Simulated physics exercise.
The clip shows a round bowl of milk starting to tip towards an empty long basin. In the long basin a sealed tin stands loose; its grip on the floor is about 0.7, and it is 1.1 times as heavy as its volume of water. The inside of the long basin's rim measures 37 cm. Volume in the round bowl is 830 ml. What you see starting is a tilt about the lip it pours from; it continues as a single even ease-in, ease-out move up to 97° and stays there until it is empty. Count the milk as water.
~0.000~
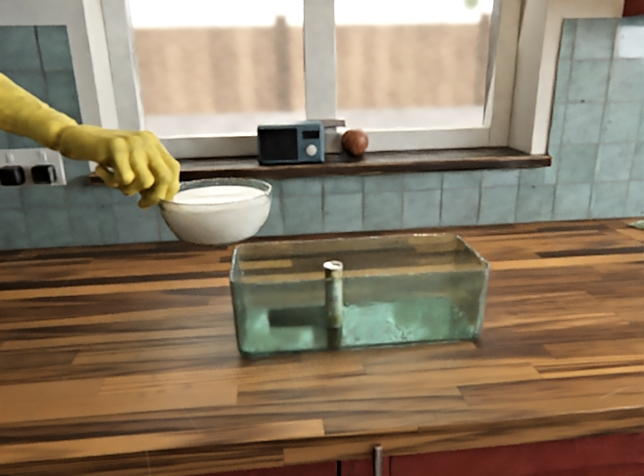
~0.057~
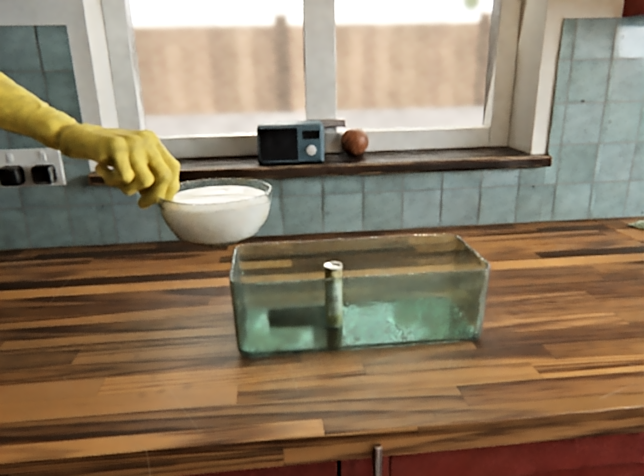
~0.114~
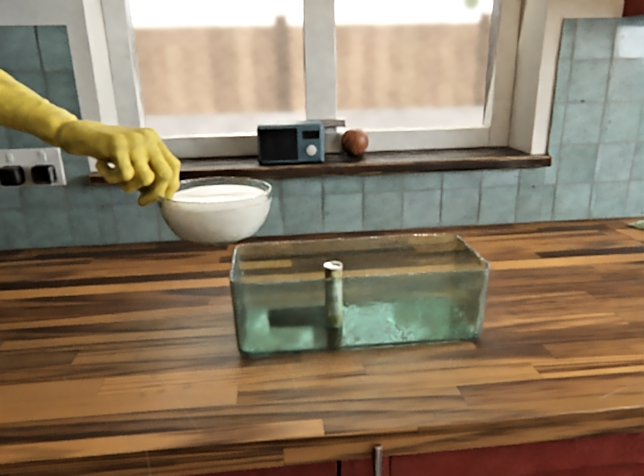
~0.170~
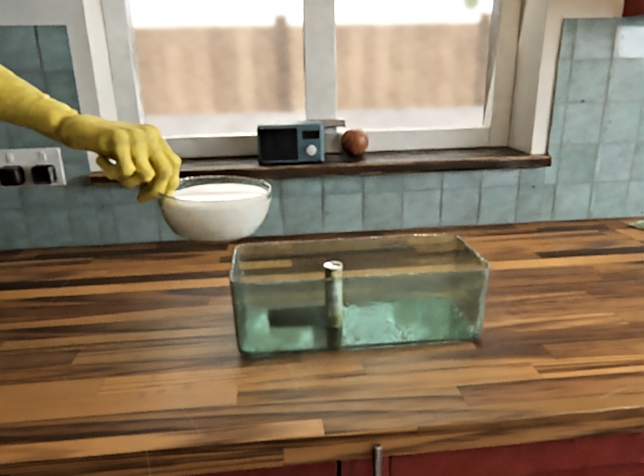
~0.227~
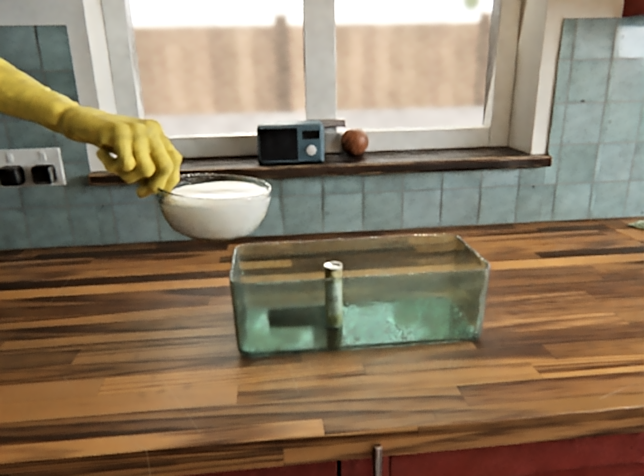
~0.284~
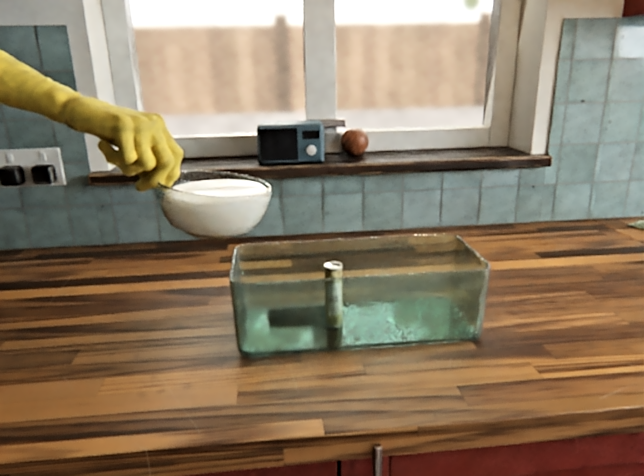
A yellow-gloved hand holds a round glass bowl of milk level above a wooden kitchen counter, to the left of a long glass basin with a small tin standing inside. After barely moving at first, the hand slowly tilts the bowl slightly to the right, its left side rising a little.
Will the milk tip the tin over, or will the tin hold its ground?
It ends up erect.
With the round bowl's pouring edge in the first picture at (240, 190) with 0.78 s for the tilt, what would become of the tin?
Then it tips over.
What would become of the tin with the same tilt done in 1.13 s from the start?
The tin stays on its base.
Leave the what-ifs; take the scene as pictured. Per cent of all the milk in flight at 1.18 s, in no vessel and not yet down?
Around 12 percent of it is airborne.
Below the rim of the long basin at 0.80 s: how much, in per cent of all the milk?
About 16%.
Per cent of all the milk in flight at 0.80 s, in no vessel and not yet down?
30 %.
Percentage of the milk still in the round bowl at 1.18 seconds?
7 %.
Then, 0.80 s in, the tilt is 53° and 56 per cent is still to pour; the tin stands where it began.
Then, 1.18 s in, the tilt is 86° and 7 per cent is still to pour; the tin stands where it began.
Then, 1.57 s in, the tilt is 97° and 0 per cent is still to pour; the tin stands where it began.
Then, 2.00 s in, the tilt is 97° and 0 per cent is still to pour; the tin stands where it began.
Finally, the tin stands where it began.
